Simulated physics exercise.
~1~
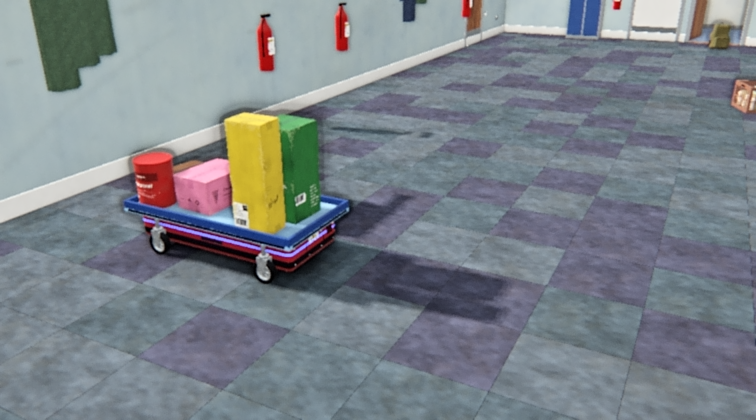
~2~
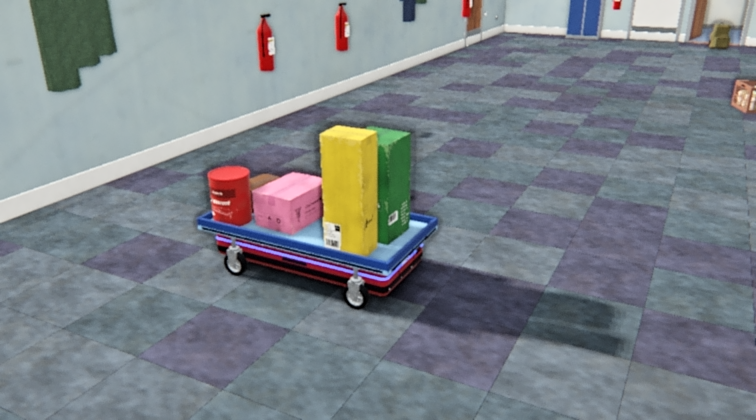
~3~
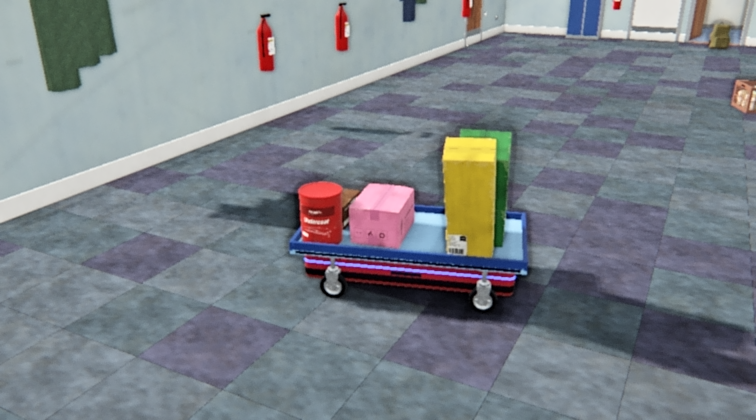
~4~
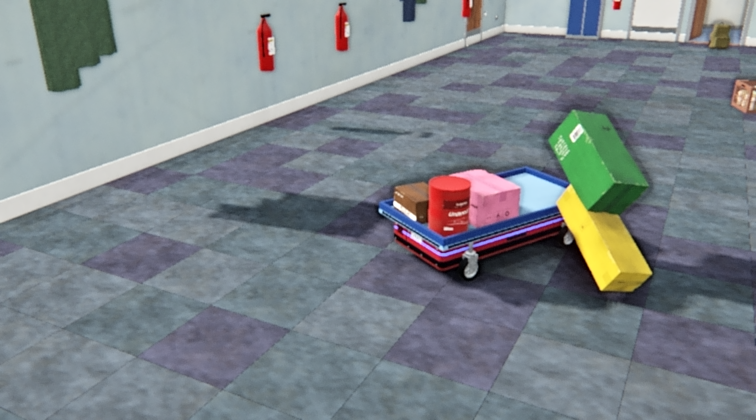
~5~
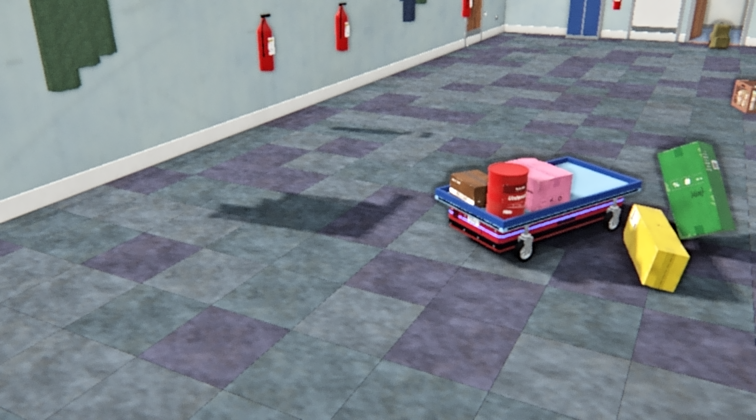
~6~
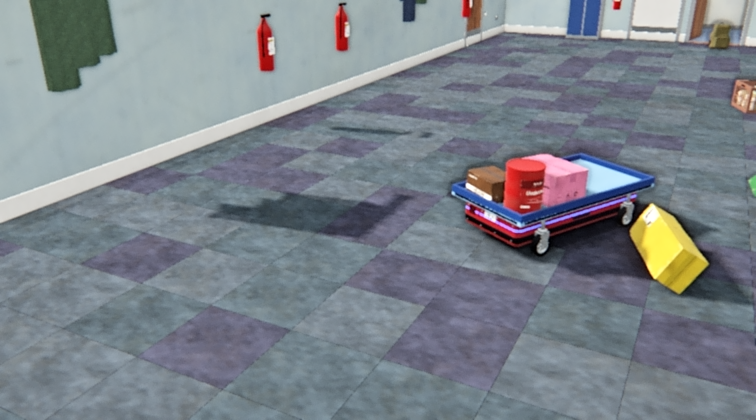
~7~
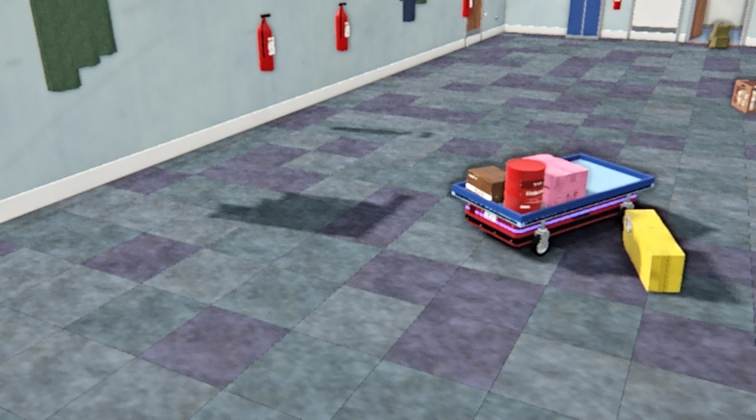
Tall yellow and green boxes toppling off a rolling blue cart as it turns, while a pail and smaller boxes stay aboard.
